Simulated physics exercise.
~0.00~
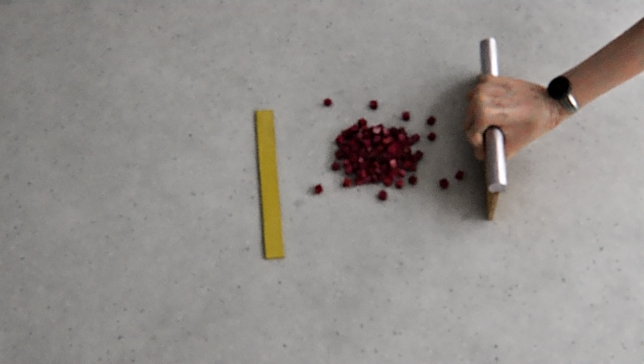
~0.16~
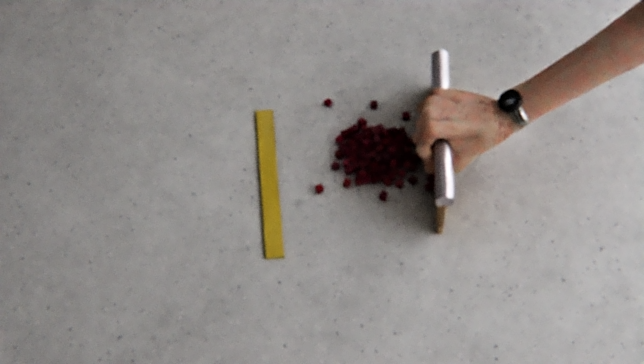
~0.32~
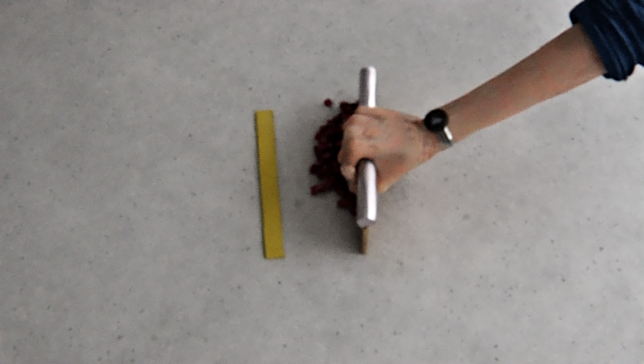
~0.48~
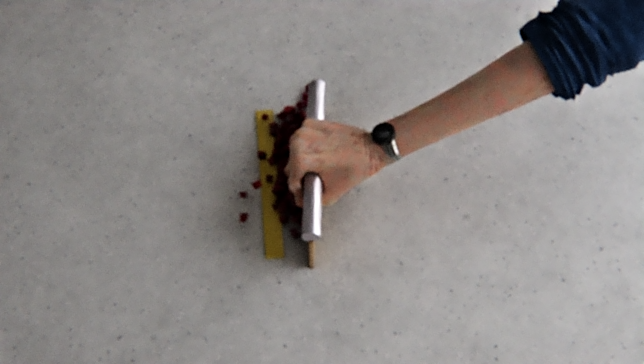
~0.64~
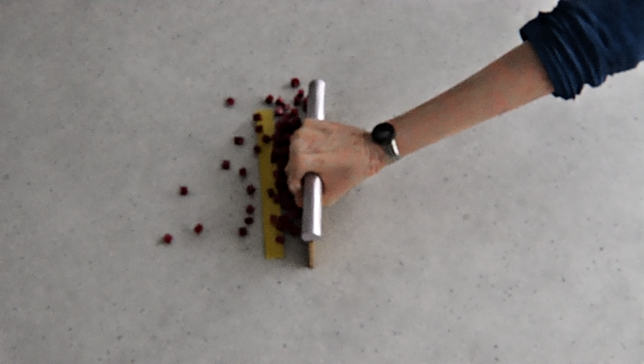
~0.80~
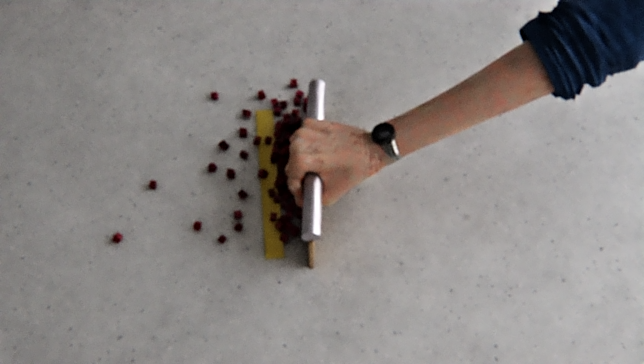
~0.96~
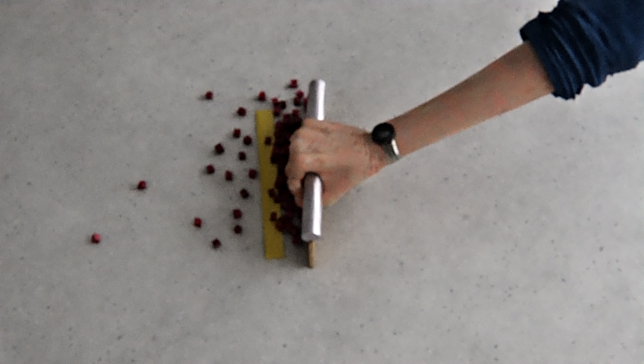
A hand with a dark watch slides a scraper with a pale metal handle leftwards over a speckled grey surface, seen from above by a still camera. Left of it lies a loose heap of dark red beetroot cubes, and beyond them a narrow yellow strip fixed upright across the path. The scraper reaches the heap and pushes it into a tight band, then stops just short of the strip. Some cubes run on over the strip and scatter to the left, slowing down. Most stay packed against the scraper, a few resting on the yellow.
